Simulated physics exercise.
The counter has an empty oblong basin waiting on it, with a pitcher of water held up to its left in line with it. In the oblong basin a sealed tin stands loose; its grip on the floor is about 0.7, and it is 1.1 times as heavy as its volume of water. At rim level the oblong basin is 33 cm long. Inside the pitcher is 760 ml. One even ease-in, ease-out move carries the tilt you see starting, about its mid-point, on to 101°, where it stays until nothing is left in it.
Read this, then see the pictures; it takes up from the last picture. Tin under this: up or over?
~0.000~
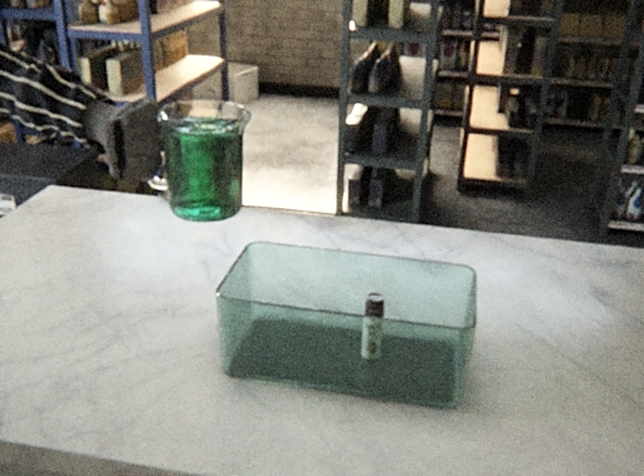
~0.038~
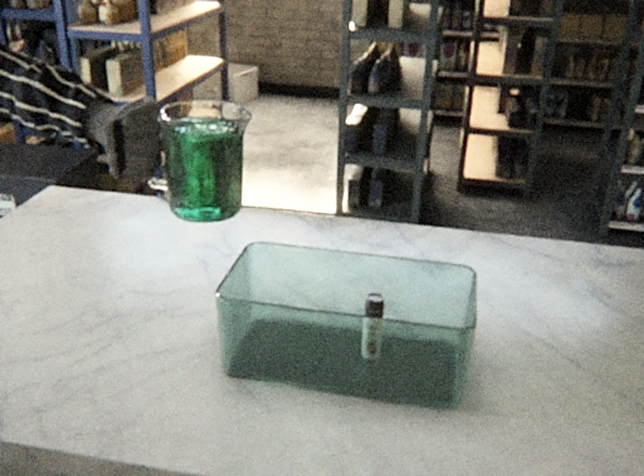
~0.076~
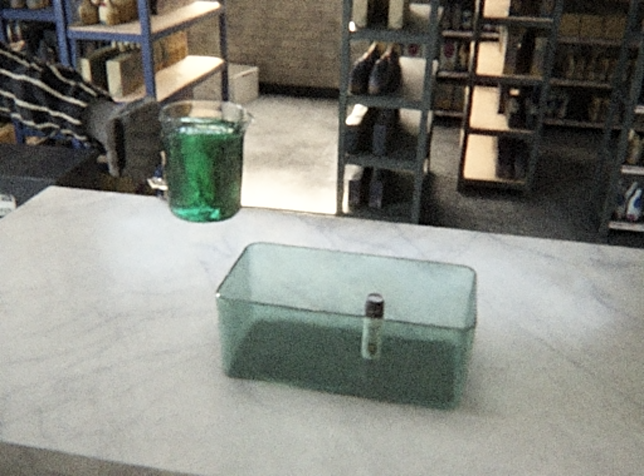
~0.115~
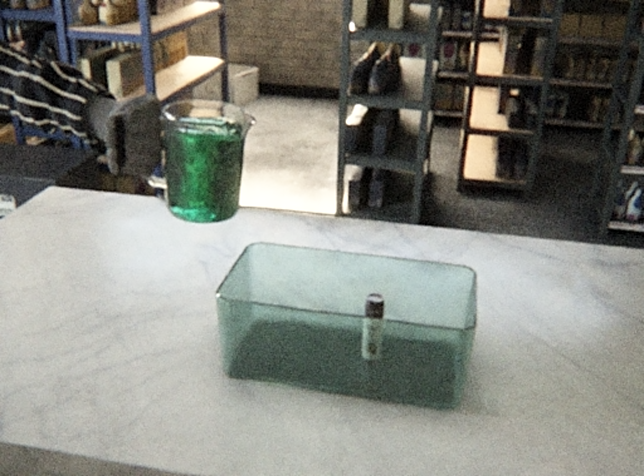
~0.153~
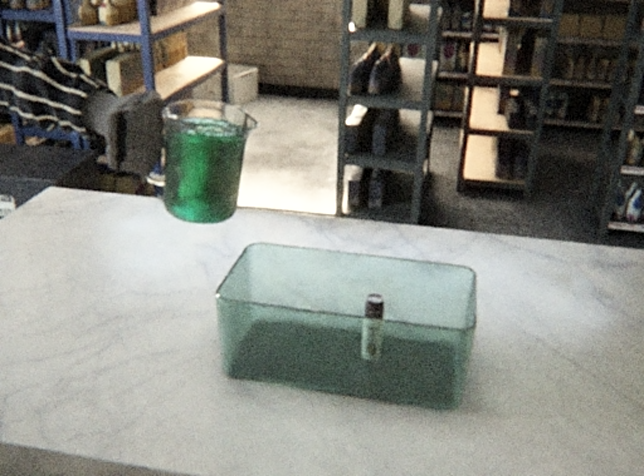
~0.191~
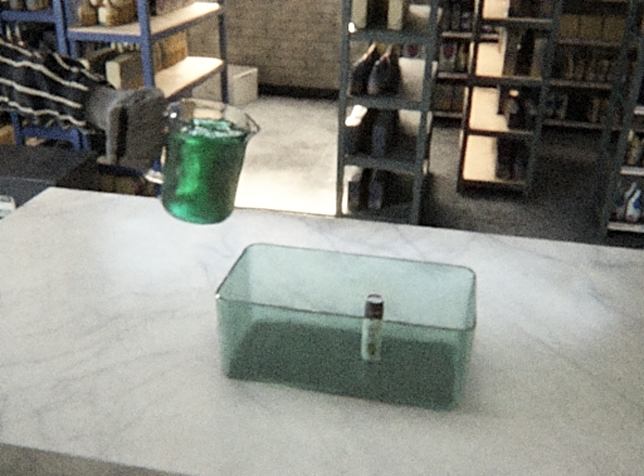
Up.
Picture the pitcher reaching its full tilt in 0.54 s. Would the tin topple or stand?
The tin stays balanced.
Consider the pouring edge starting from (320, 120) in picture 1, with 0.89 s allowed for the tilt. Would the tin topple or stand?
Then it tips over.
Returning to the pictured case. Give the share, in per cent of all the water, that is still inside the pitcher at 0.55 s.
84 %.
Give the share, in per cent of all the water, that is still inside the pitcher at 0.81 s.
Share remaining: Approx. 38 %.
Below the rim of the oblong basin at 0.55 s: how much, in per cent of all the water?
About 2%.
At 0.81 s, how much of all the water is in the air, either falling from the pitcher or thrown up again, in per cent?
Some 22 per cent.
Then, 0.55 s in, the tilt is 69° and 84 per cent is still to pour; the tin stands where it began.
Then, 0.81 s in, the tilt is 99° and 37 per cent is still to pour; the tin stands where it began.
Then, 1.09 s in, the tilt is 101° and 7 per cent is still to pour; the tin stands where it began.
Then, 1.39 s in, the tilt is 101° and 1 per cent is still to pour; the tin stands where it began.
Finally, the tin stands where it began.
